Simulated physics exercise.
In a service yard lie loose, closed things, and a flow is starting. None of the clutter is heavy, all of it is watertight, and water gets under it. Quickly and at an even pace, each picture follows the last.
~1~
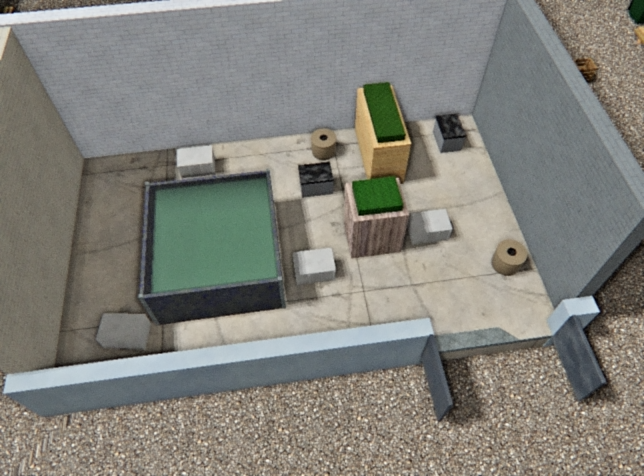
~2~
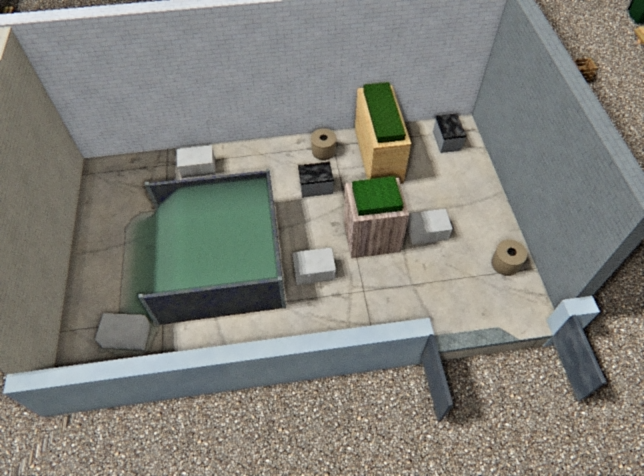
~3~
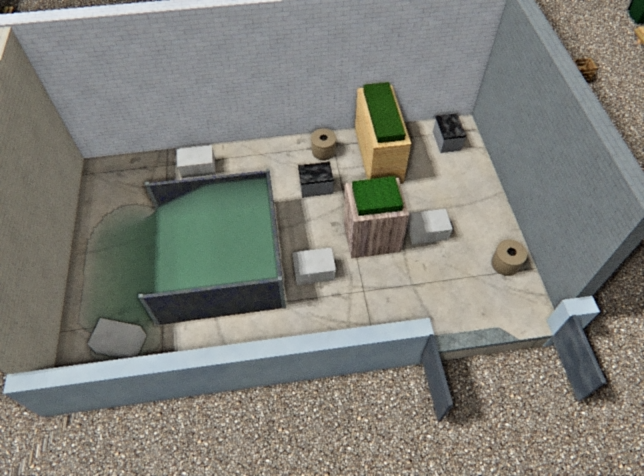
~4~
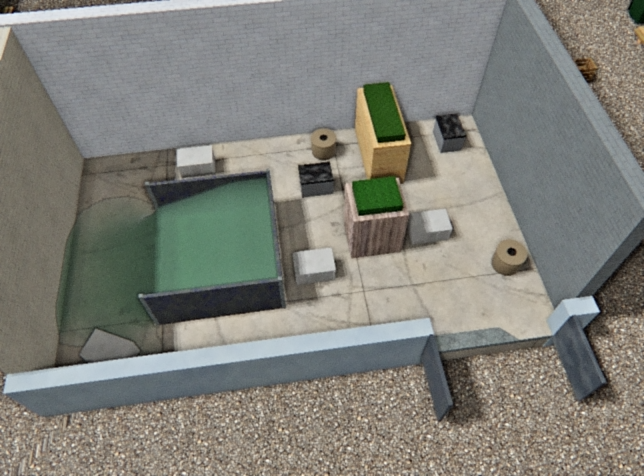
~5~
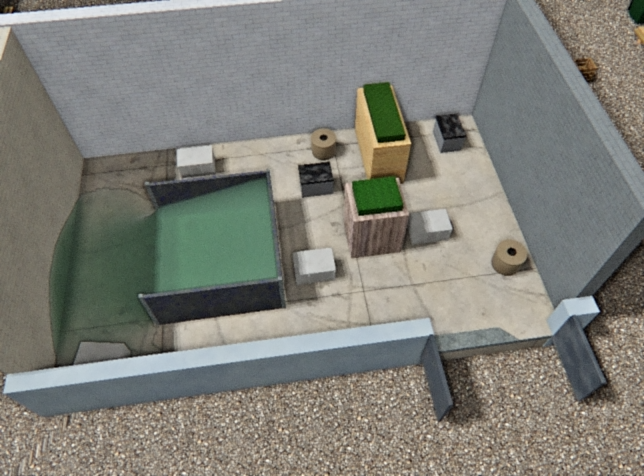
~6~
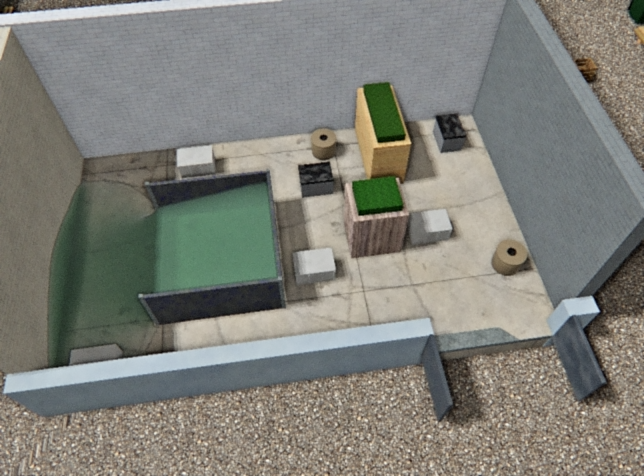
In a walled yard, the left side of a dark tank opened and green water spread out toward the left wall, pushing one grey crate a short way toward the front while the others stayed put.
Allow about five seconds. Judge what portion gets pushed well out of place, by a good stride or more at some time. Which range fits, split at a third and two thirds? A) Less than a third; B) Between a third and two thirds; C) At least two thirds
The answer is B.
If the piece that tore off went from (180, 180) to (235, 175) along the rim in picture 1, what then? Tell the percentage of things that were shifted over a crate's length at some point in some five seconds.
Roughly 60 in a hundred.
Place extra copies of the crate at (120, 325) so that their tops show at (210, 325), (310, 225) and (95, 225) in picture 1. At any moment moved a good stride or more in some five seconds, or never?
Outcome per entry: Knocked aside / stays where it is / knocked aside.
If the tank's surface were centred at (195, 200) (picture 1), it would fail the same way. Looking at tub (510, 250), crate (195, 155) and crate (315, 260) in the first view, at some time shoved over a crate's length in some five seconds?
Result per object - stayed close, went far, went far.
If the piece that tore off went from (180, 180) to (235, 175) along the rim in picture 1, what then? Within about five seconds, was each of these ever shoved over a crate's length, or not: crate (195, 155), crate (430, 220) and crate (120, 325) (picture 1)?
Taking them one at a time, the first gets shoved clear, the second not displaced that far and the third gets shoved clear.
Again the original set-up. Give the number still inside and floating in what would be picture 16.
1 of them.
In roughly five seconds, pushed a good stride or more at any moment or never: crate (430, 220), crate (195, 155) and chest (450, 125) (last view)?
Outcome, each in turn - never cleared it / passed the mark / never cleared it.
A moment on, 1 of 8 are well off their spots; 0 afloat.
Next, 1 of 8 are well off their spots; 1 afloat.
Later, 3 of 8 are well off their spots; 3 afloat.
In the end, 5 of 8 are well off their spots, and 5 have been at some point; 5 afloat.
